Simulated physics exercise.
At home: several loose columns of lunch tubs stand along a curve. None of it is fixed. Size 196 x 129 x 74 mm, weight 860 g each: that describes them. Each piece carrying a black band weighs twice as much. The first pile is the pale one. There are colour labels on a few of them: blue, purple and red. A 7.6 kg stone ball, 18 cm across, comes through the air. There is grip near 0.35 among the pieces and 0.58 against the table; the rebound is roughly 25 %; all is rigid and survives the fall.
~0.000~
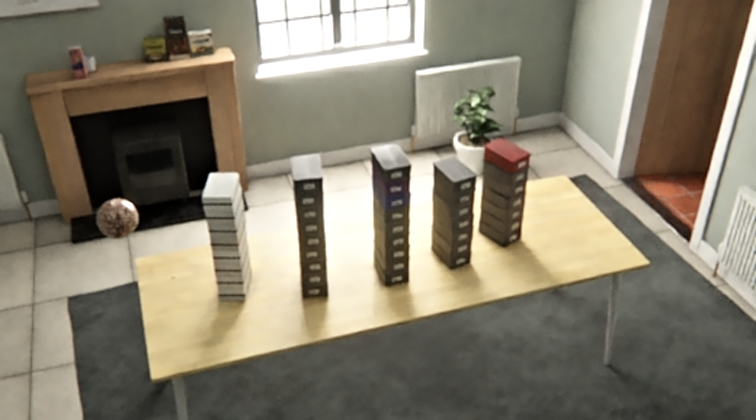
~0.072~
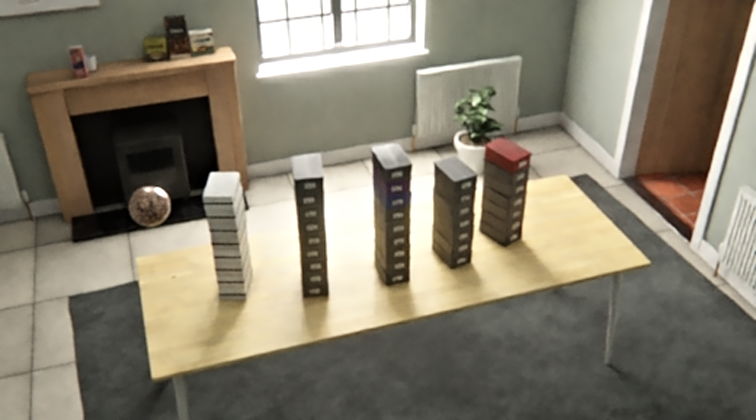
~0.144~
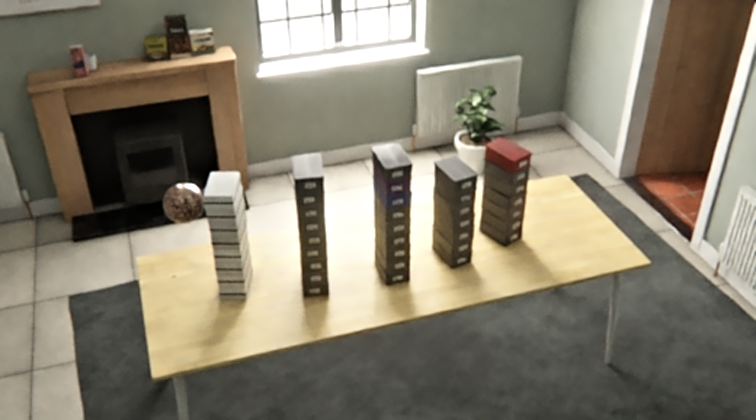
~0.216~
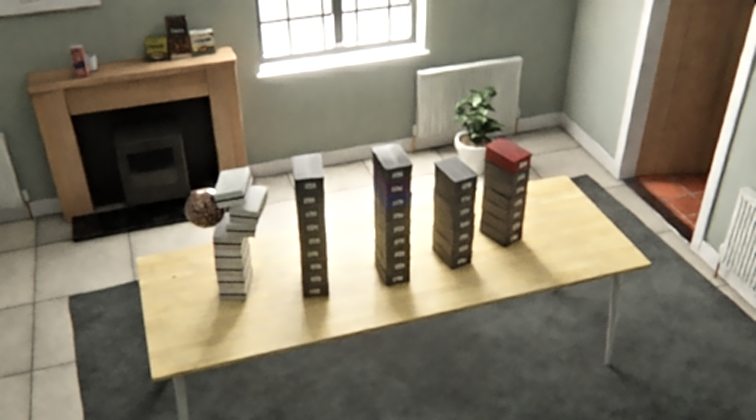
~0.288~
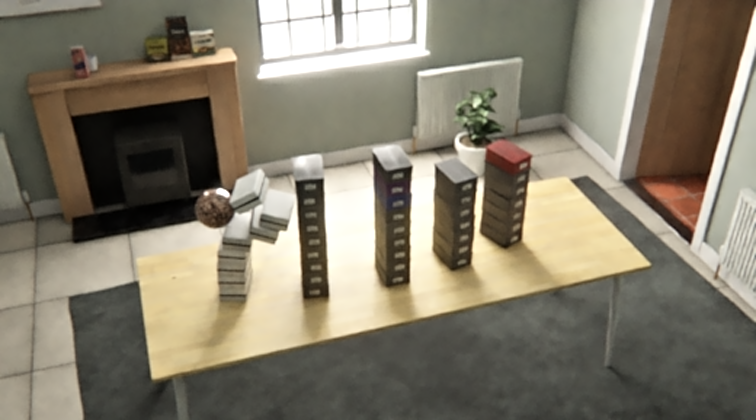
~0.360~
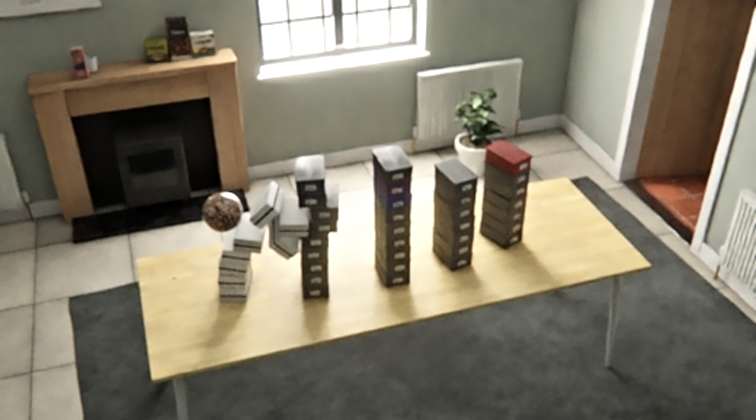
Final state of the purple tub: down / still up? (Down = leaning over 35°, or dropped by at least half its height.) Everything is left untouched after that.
Down.
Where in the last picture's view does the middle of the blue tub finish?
Near (503, 224).
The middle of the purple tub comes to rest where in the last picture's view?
In the final picture it sits close to (603, 266).
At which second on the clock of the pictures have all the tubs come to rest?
Around 3.0 s.
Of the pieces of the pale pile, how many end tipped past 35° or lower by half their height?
4.
After 0.62 s, 4 of the pale pile down; 4 of the 32 other tubs down; purple tub 8 mm from its place; blue tub 20 mm from its place.
After 1.14 s, 4 of the pale pile down; 10 of the 32 other tubs down; purple tub 23° from how it stood, 40 mm lower; blue tub 23° from how it stood, 33 mm lower.
After 1.74 s, 4 of the pale pile down; 24 of the 32 other tubs down; purple tub 16° from how it stood, 23 cm lower; blue tub 34° from how it stood, 23 cm lower.
After 2.46 s, 4 of the pale pile down; 29 of the 32 other tubs down; purple tub upside down; red tub on its side.
In the end (3.3 s), 4 of the pale pile down; 29 of the 32 other tubs down; purple tub upside down; blue tub 39° from how it stood, 26 cm lower; red tub 1.19 m lower. From the last view, middles, purple tub near (603, 266), blue tub near (503, 224).
